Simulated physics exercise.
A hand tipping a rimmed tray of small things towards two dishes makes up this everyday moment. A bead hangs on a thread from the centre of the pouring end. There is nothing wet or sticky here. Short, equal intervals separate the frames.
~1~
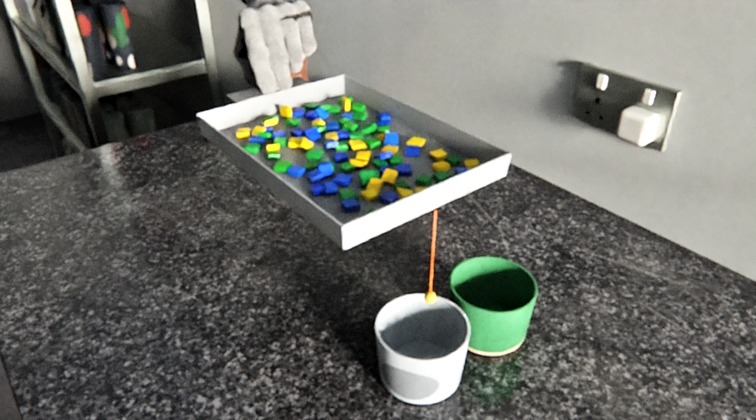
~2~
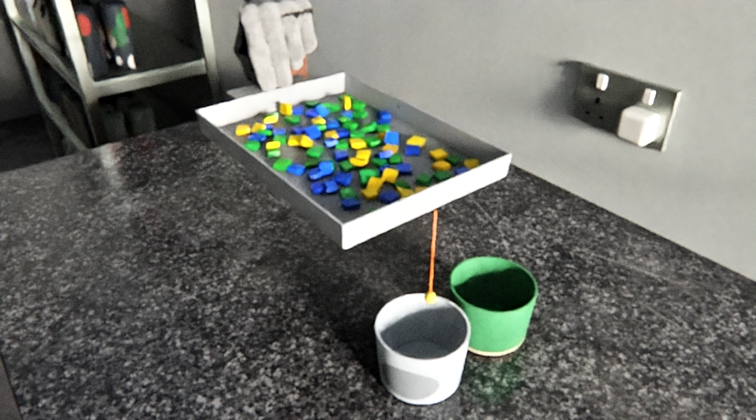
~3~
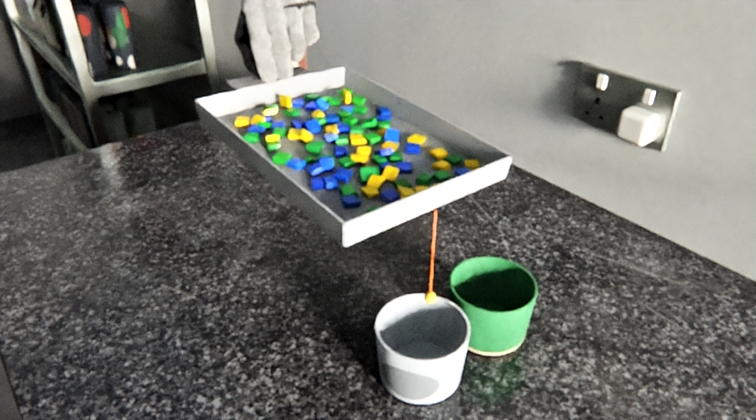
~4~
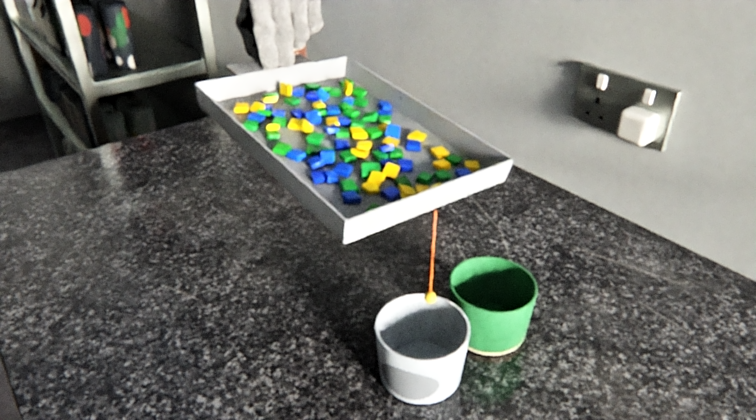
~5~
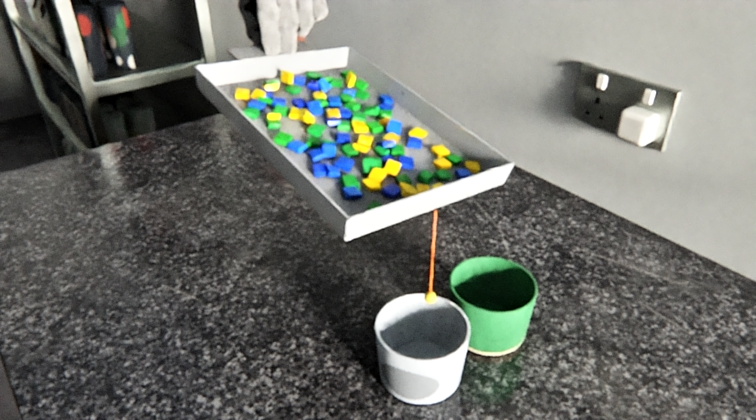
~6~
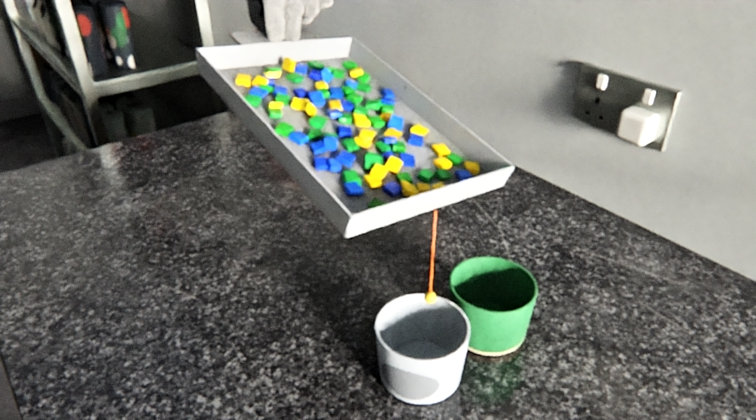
On a dark speckled countertop, a pale-gloved hand gradually raises the far end of a white tray of blue, green and yellow tiles, and the near edge tilts slightly toward its right corner above white and green dishes.
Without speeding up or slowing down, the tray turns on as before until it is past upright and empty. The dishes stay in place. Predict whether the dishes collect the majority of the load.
I expect most of the load to be saved.
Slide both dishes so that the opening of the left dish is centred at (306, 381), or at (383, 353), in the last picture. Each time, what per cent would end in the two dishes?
It works out to 0 percent and then 30 percent.
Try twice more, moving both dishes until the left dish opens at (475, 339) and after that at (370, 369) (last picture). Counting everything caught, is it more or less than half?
For the earlier try a smaller portion is kept, for the later one a smaller portion.
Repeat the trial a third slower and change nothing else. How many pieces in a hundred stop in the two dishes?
Something like 80 percent, give or take.
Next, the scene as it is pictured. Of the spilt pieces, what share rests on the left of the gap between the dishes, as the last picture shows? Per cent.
20 %, near enough.
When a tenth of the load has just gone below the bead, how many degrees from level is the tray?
At about 95°.
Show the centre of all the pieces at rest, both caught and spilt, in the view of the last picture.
Around (491, 321), give or take.
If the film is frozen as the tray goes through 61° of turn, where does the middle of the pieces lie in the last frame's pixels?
The centre of the load shows up near (445, 130) in the last view.
Just after the last frame, tray tipped steeply; every one on the tray.
A moment on, tray tipped past a quarter turn; the larger part on the tray; about a tenth in the right dish; about a tenth outside both; just a few in the air.
Further on, tray tipped past a quarter turn; the larger part in the right dish; roughly a quarter outside both.
When it is over, tray tipped past a quarter turn; not one in the left dish; the larger part in the right dish; roughly a quarter outside both.
